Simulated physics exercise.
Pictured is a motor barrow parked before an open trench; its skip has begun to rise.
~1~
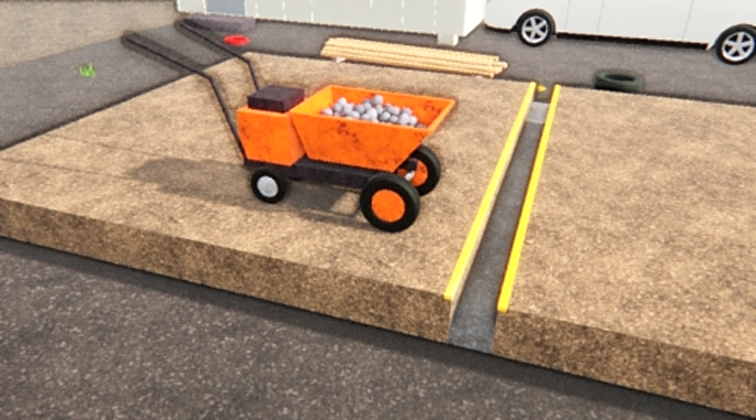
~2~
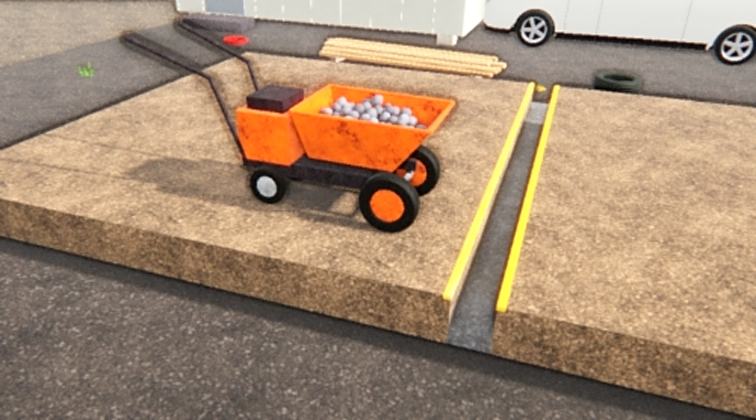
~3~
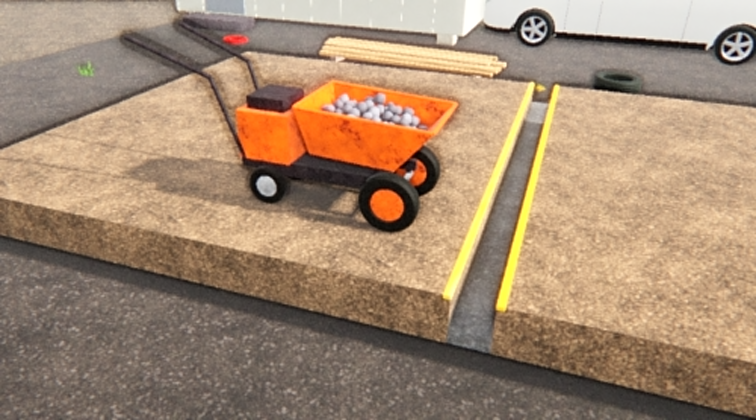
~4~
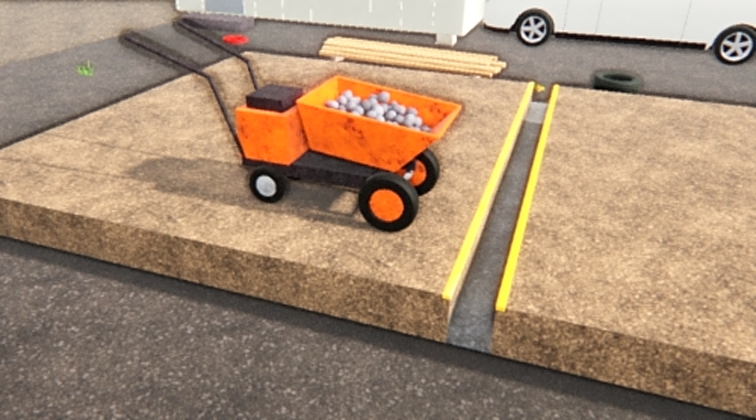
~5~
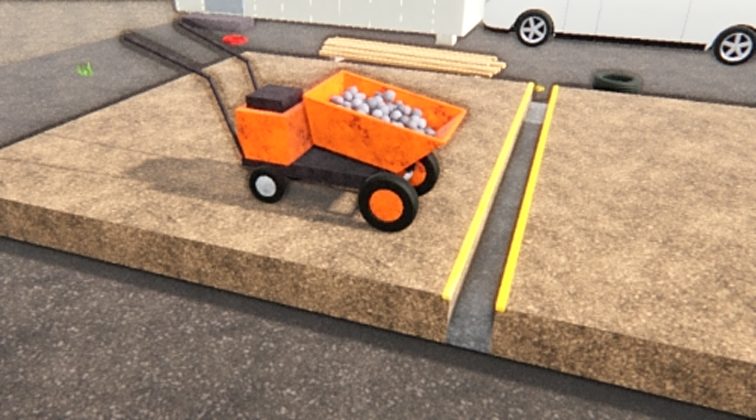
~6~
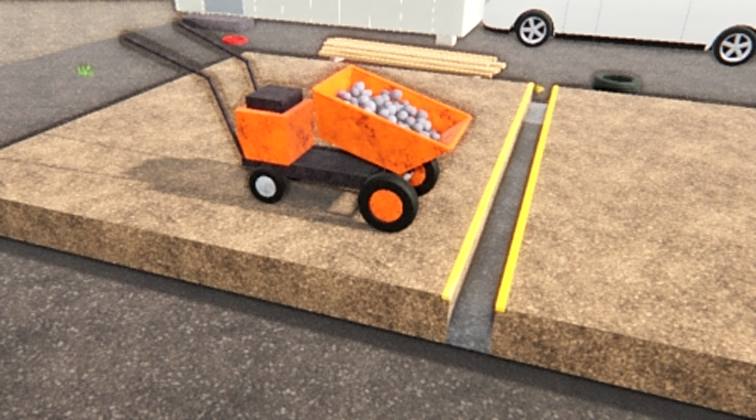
An orange motor barrow with black handles stands on a raised brown slab in a paved yard, viewed from above and to one side by a still camera. Its skip holds round grey cobbles, left of a narrow trench edged in yellow, with planks and a white vehicle behind. The skip sits level, then slowly tilts forward to the right, its load leaning with it while the wheels stay put.
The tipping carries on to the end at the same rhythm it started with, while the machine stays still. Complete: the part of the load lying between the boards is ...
More than half.
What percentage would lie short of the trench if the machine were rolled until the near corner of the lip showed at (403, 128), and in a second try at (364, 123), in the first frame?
The first spot gives roughly 20 %; the second gives roughly 50 %.
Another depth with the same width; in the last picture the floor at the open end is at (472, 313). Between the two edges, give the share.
The share would be close to 50 percent.
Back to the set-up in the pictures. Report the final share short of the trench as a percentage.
I'd put it at around 0 percent.
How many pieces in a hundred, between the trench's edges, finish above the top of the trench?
Roughly 15 %.
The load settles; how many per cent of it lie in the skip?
Close to 0 per cent, give or take.
Soon after the last picture, skip tipped steeply; all in the skip.
A little later, skip tipped steeply; most in the skip; a small part in or heaped over the trench; a stray few beyond it; a stray few falling.
Later still, skip tipped right over; about a quarter in the skip; about half in or heaped over the trench; about a quarter beyond it.
By the end, skip tipped right over; a stray few in the skip; most in or heaped over the trench; about a quarter beyond it.
